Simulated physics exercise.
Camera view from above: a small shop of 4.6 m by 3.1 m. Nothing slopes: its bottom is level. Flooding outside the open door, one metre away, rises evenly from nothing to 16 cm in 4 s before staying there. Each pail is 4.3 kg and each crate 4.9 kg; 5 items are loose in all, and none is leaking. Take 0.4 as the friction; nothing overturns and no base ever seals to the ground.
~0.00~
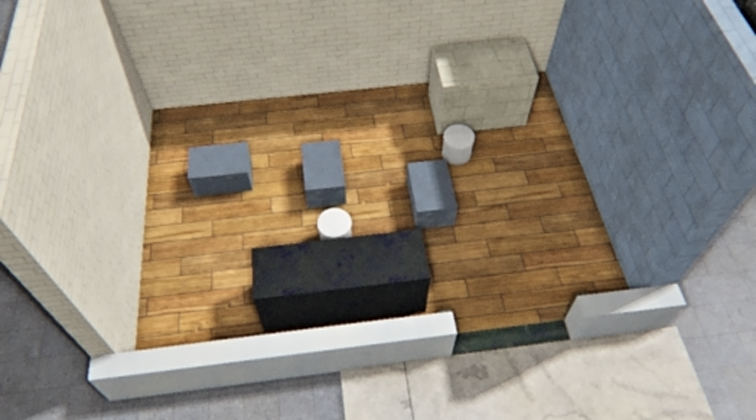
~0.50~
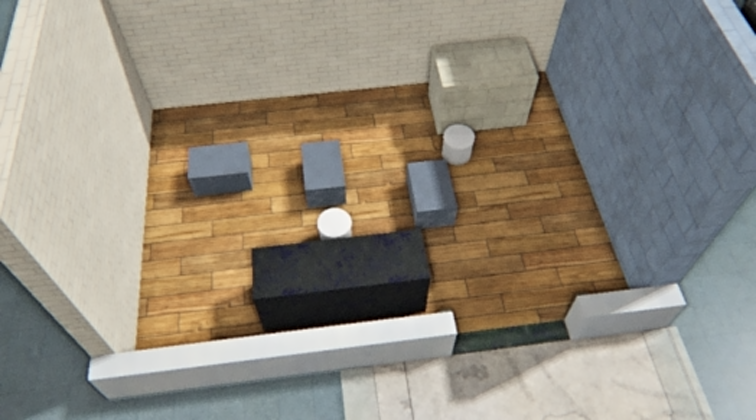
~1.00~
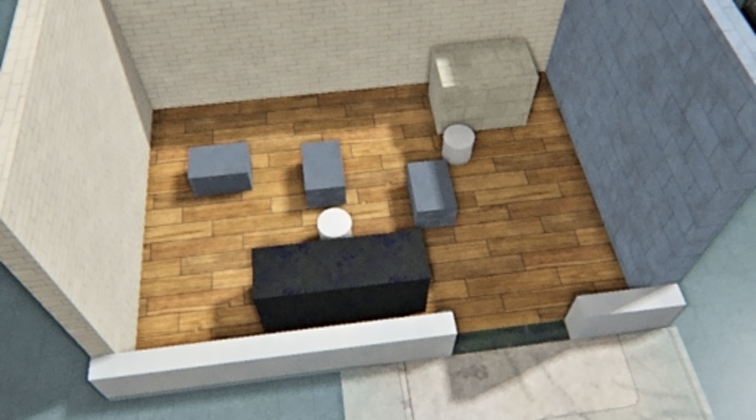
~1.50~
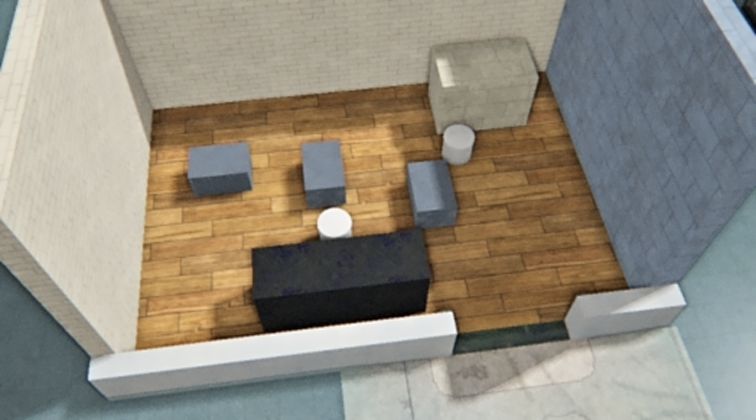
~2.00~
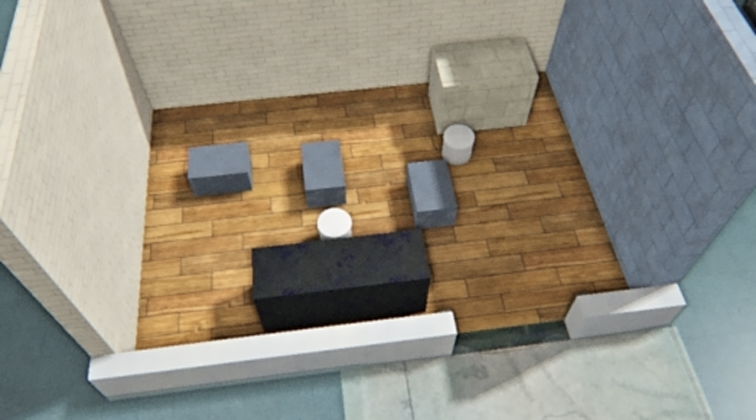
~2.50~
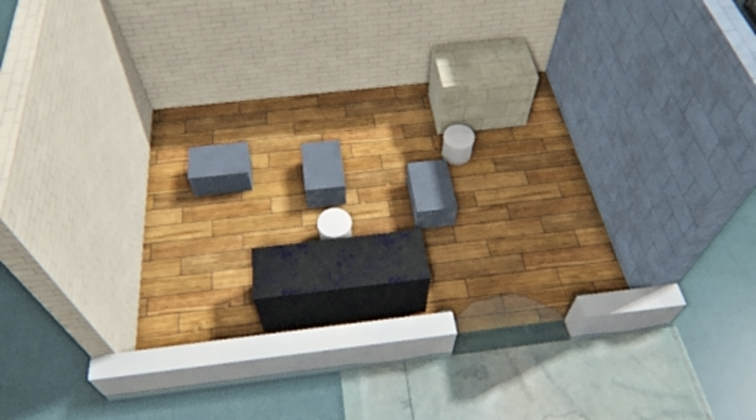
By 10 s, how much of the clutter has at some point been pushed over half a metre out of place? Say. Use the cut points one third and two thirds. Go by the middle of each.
It falls from one third to two thirds.
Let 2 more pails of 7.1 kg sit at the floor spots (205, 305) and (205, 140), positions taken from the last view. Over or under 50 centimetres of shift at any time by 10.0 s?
First one stays within it, second one stays within it.
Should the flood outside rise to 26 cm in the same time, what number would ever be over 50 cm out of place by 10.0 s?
The count would be 4.
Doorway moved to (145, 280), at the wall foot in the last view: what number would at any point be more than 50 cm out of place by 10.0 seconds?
Result: 4 of them.
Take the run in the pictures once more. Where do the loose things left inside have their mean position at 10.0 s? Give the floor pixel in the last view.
(239, 185).
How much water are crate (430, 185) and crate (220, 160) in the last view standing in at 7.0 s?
Some 5 cm at the first, some 0 cm at the second.
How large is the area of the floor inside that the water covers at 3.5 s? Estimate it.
Flooded: Near 1.5 m2.
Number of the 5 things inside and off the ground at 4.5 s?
Tally: 0 of them.
After 3.5 s 0 of 5 are over 50 cm from their spots; 0 afloat.
After 4.5 s 0 of 5 are over 50 cm from their spots; 0 afloat.
After 7.0 s 2 of 5 are over 50 cm from their spots; 1 afloat.
After 10.0 s 2 of 5 are over 50 cm from their spots, and 2 have been at some point; 2 afloat.
